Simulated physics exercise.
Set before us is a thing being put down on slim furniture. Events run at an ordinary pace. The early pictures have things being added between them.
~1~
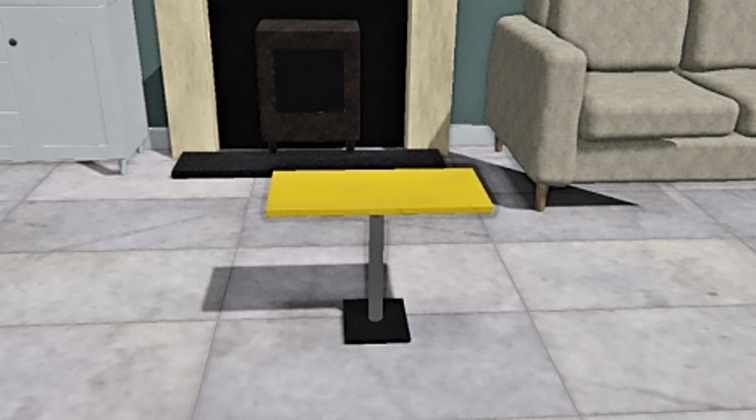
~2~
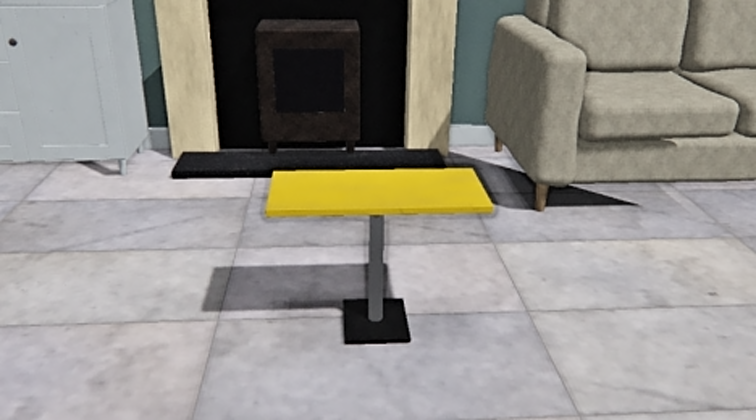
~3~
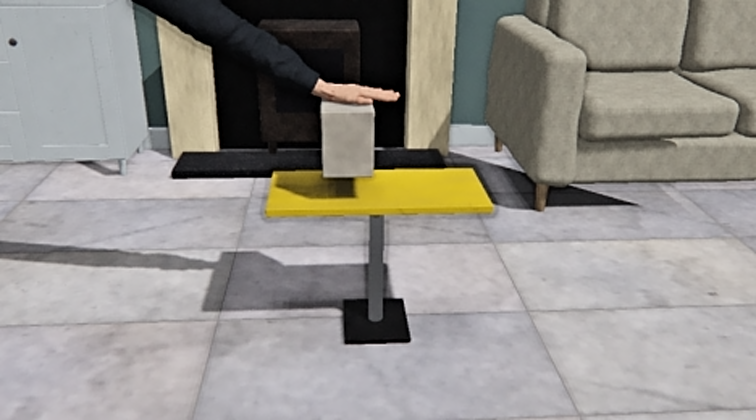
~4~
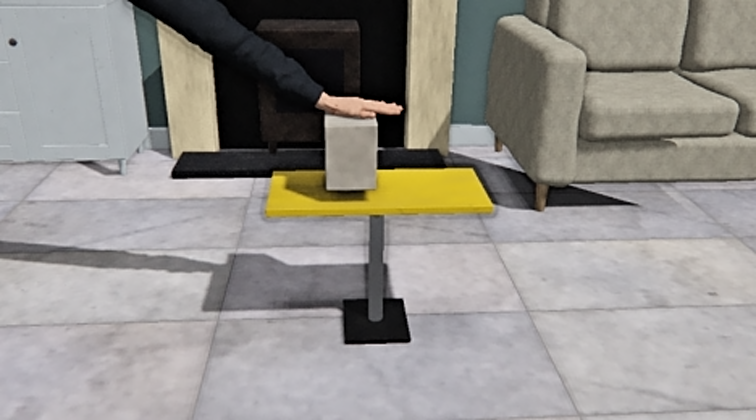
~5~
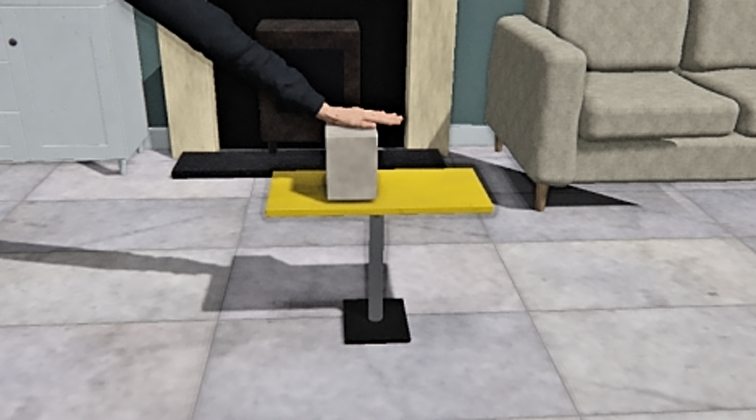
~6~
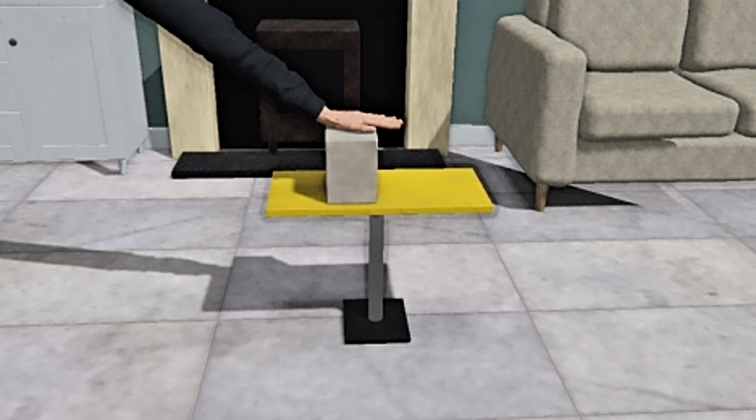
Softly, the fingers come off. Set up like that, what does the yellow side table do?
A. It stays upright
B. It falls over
The answer is A.
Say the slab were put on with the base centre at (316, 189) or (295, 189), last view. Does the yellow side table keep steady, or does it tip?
Yellow side table, try 1: Falls; try 2: Falls.
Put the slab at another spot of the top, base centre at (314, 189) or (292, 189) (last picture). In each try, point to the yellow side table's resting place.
Somewhere near (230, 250), and then near (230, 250).
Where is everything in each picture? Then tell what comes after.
In the first picture, yellow side table (377, 191).
In the second picture, yellow side table (377, 191).
In the third picture, still on the way; yellow side table (377, 191); slab (347, 131).
In the fourth picture, still on the way; yellow side table (377, 191); slab (350, 144).
In the fifth picture, still on the way; yellow side table (377, 191); slab (350, 154).
In the sixth picture, in place, still held; yellow side table (377, 191); slab (350, 157).
Then, 0.40 s after the last picture, yellow side table at rest near (377, 191).
At rest, the yellow side table stays flat on its feet, near (377, 191).
